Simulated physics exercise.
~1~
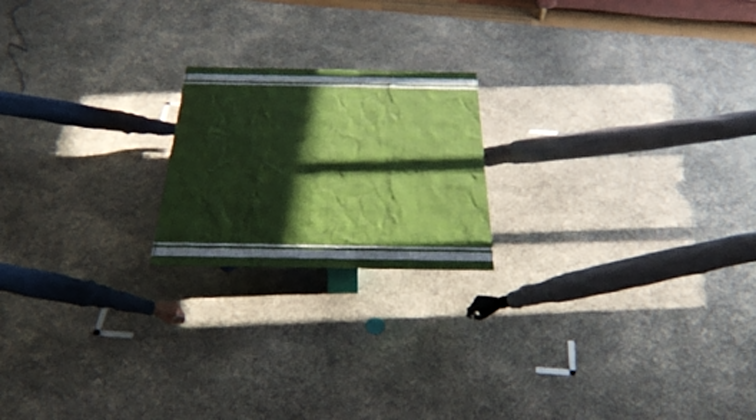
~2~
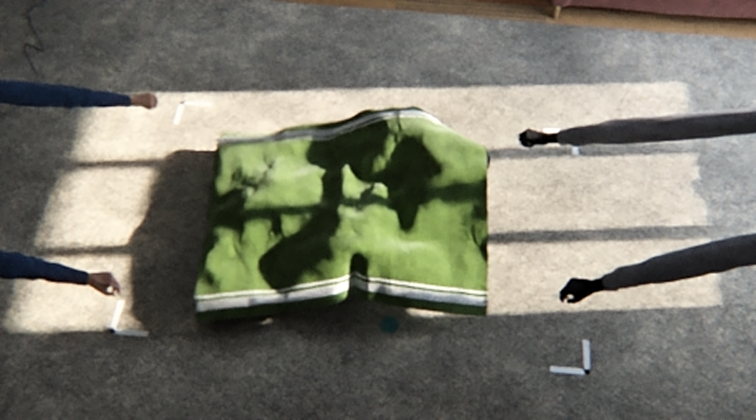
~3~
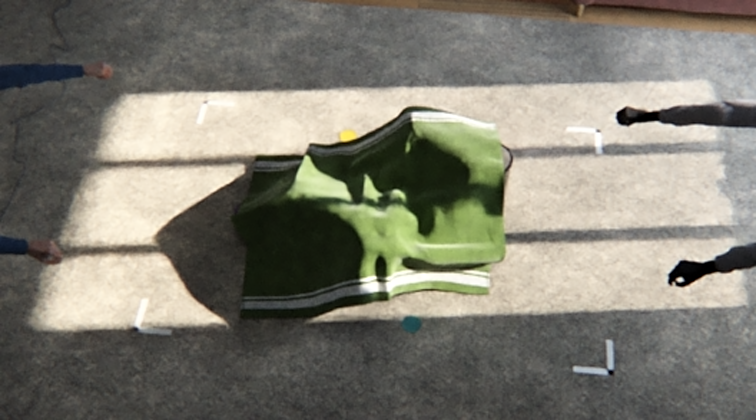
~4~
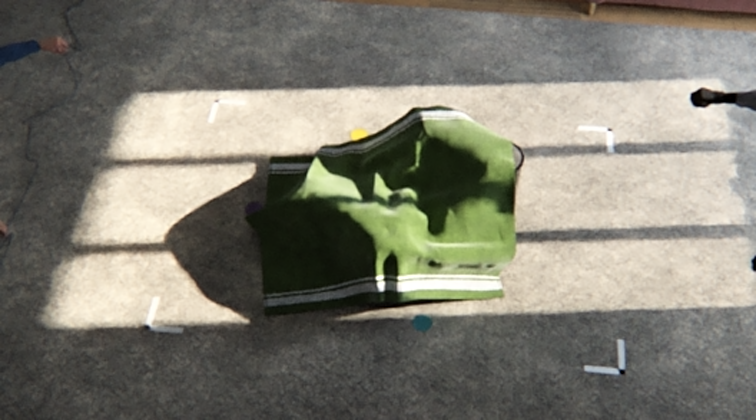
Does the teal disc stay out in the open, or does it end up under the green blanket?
It stays out in the open, lying on the carpet just beyond the lower edge of the blanket.
